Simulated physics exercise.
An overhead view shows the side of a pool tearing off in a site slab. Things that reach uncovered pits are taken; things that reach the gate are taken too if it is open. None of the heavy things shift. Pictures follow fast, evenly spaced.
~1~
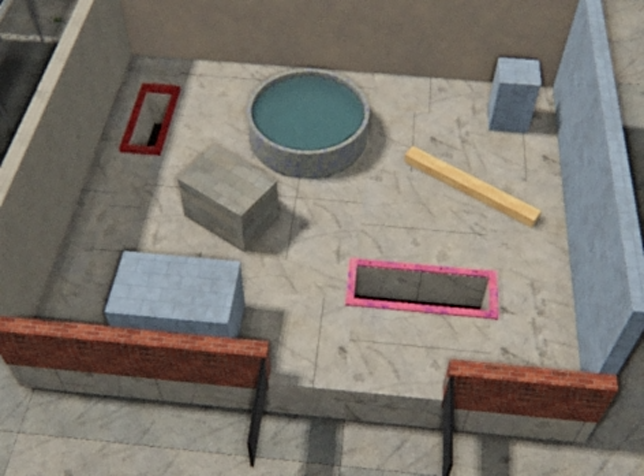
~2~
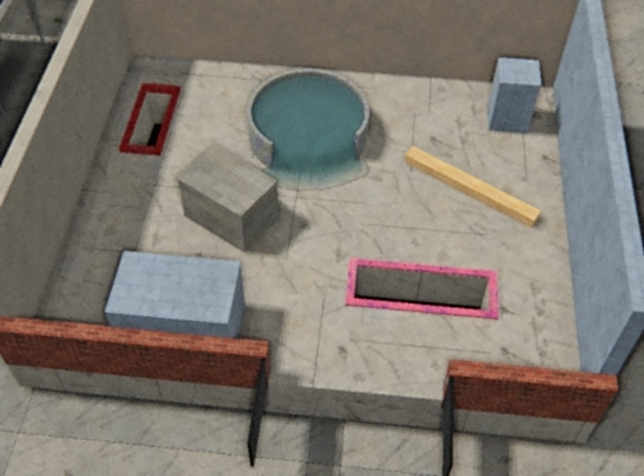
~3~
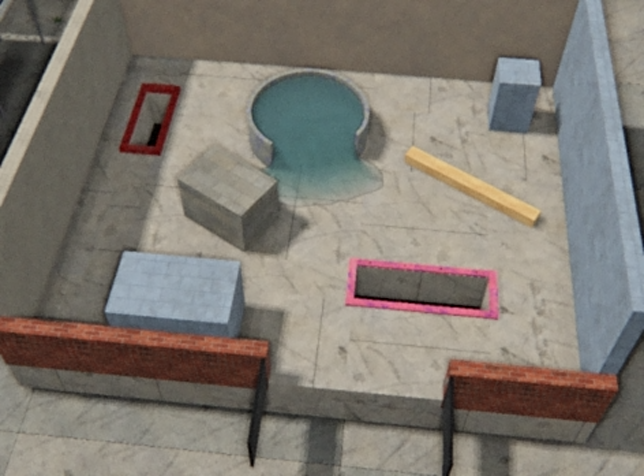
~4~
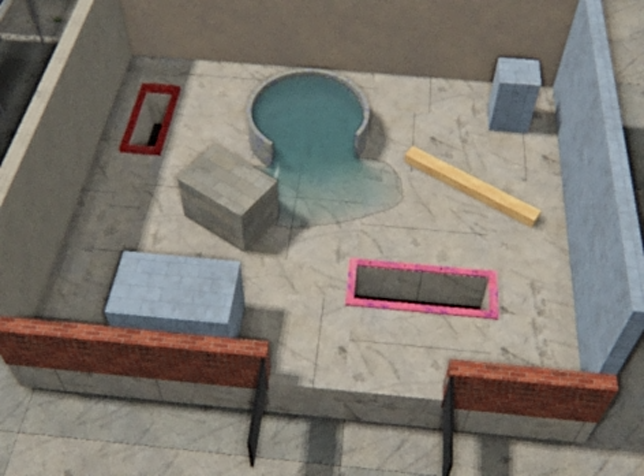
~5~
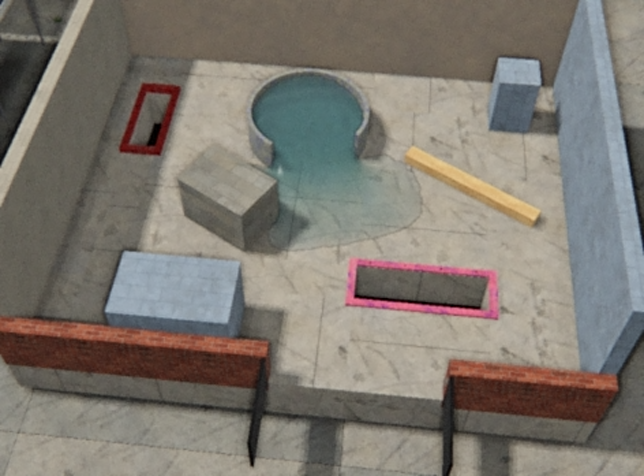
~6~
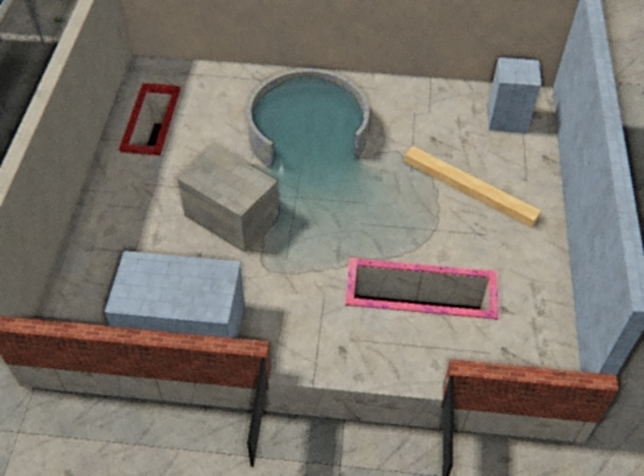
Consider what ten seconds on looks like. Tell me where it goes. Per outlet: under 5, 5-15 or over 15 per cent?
Per outlet: Gate over 15 per cent; red pit under 5 per cent; pink pit over 15 per cent.
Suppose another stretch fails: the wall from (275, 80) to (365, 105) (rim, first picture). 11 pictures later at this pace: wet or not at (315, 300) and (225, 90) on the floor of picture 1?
In order: Spared and swamped.
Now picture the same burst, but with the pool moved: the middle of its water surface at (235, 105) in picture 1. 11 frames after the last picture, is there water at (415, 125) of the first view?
Result: Unwetted.
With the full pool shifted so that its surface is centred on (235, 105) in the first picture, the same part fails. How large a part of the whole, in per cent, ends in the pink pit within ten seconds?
Pink: 12 %.
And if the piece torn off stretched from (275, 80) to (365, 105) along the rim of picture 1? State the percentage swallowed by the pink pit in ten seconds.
Pink 0 %.
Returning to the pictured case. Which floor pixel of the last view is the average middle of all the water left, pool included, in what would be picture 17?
(319, 192).
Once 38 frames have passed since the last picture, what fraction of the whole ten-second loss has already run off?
Estimate: Some 85 %.
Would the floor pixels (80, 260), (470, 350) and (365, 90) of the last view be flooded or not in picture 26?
The readings in sequence are waterless, waterless, waterless.
A moment on, water covers 25 % of the floor; the gate 0 %, the red pit 0 %, the pink pit 3 %.
Next, water covers 35 % of the floor; the gate 4 %, the red pit 0 %, the pink pit 11 %.
Then, water covers 35 % of the floor; the gate 14 %, the red pit 0 %, the pink pit 20 %.
Later, water covers 45 % of the floor; the gate 24 %, the red pit 0 %, the pink pit 23 %.
In the end, water covers 65 % of the floor; the gate 30 %, the red pit 0 %, the pink pit 23 %.
